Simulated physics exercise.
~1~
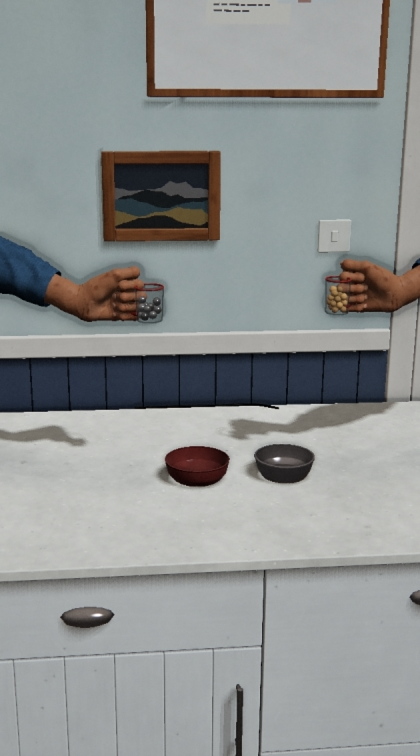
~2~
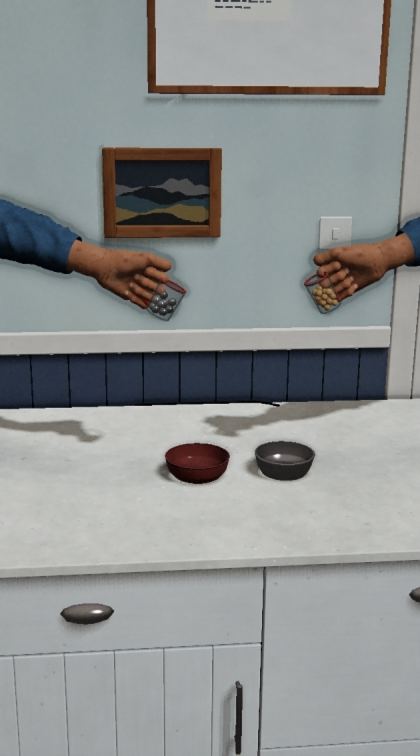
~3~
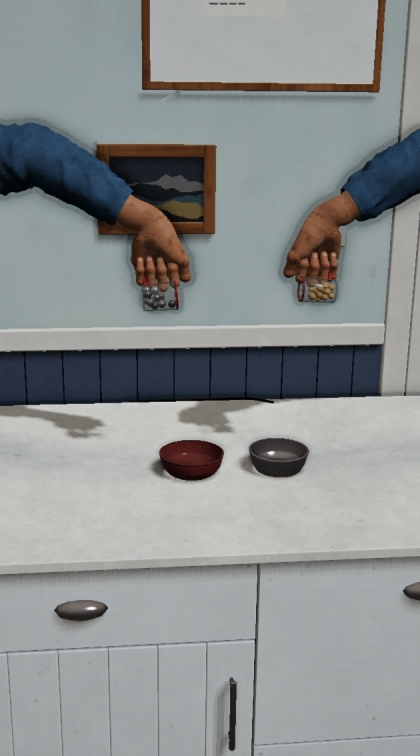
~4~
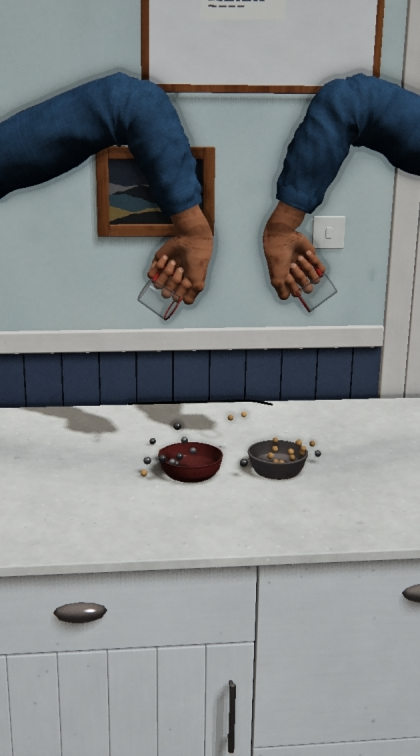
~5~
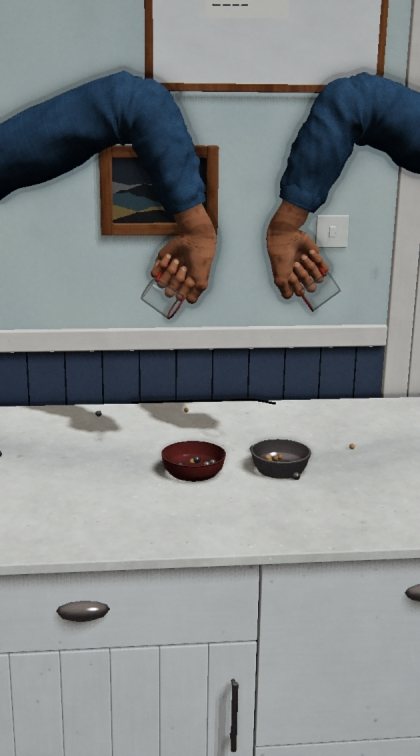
In a kitchen with pale blue walls, a slightly swaying view faces a white counter above white cabinets, with a framed landscape behind. Two blue-sleeved arms reach in from either side, holding small clear cups, grey beads in the left and yellowish ones in the right, above a dark red bowl and a dark grey bowl. The hands tilt the cups inward, then turn them upside down. The beads drop, some landing in the bowls while others bounce and scatter around them. Finally, both cups hang empty, with some beads in each bowl and a few strays outside.
